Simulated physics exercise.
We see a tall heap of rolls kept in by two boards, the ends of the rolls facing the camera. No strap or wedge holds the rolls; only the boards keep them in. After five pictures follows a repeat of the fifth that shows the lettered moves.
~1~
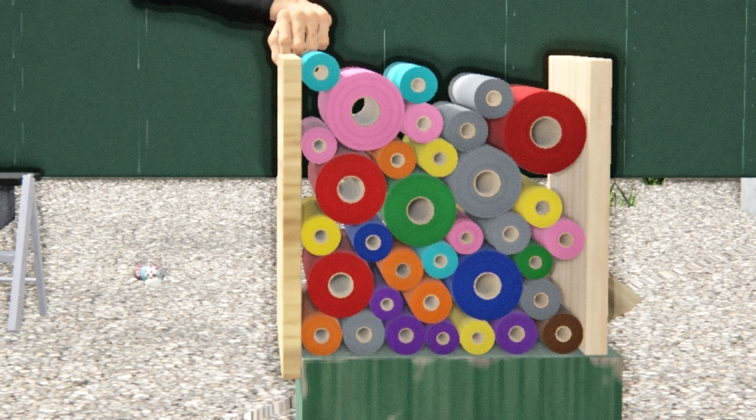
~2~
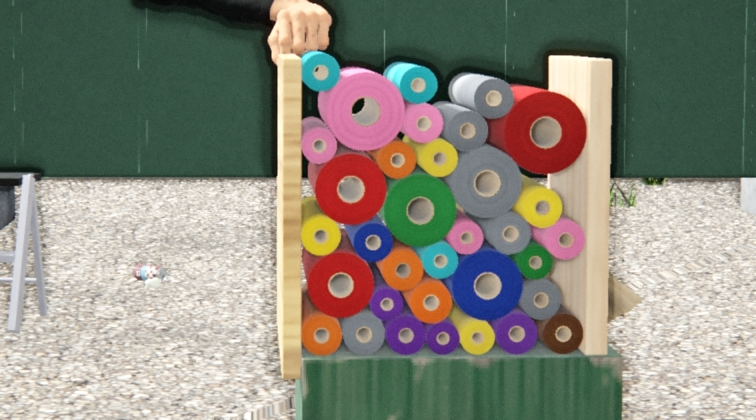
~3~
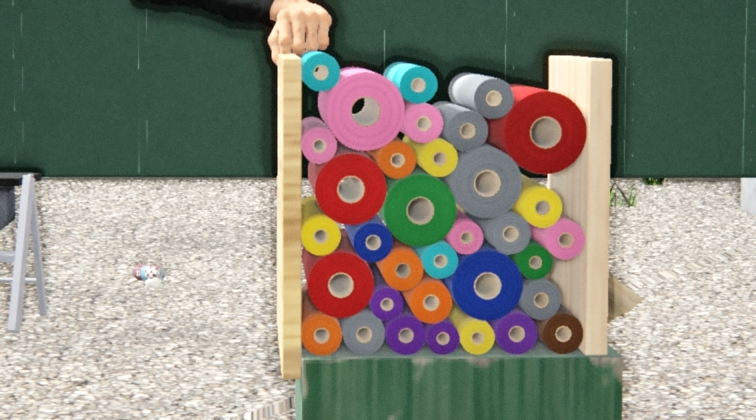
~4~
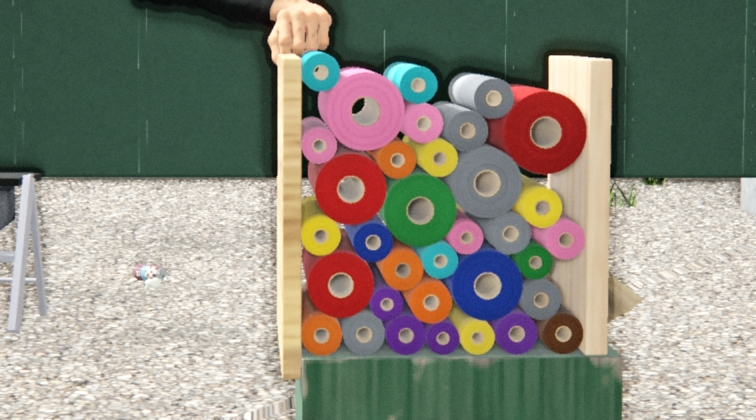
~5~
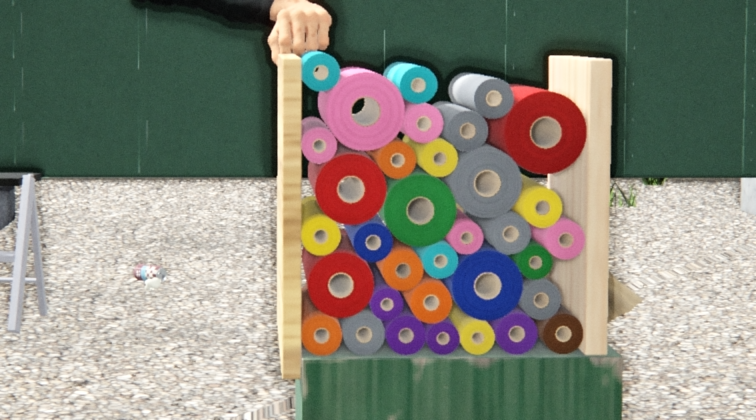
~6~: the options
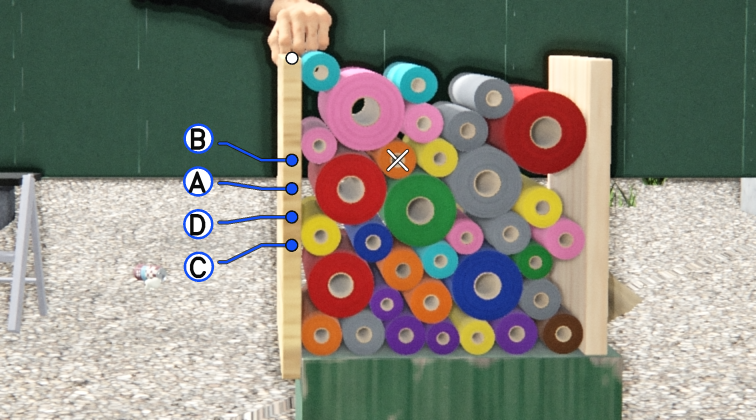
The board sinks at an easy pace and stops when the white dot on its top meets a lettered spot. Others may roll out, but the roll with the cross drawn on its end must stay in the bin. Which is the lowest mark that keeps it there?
At most to C.
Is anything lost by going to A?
Yes, at A.
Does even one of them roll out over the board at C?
Yes.
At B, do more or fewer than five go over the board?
Fewer than five.
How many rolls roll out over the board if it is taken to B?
The count is one.
On the marked copy, A at (292, 189); B at (292, 160); C at (292, 245); D at (292, 217); the cross at (398, 160); the white dot at (292, 58).
Following C. Soon after the start, top of the board (301, 138).
Later, top of the board (301, 227).
In the end, top of the board (301, 244), two out over the board, the crossed one still inside.
As for the rest, A keeps the crossed one inside; B keeps the crossed one inside; D keeps the crossed one inside.
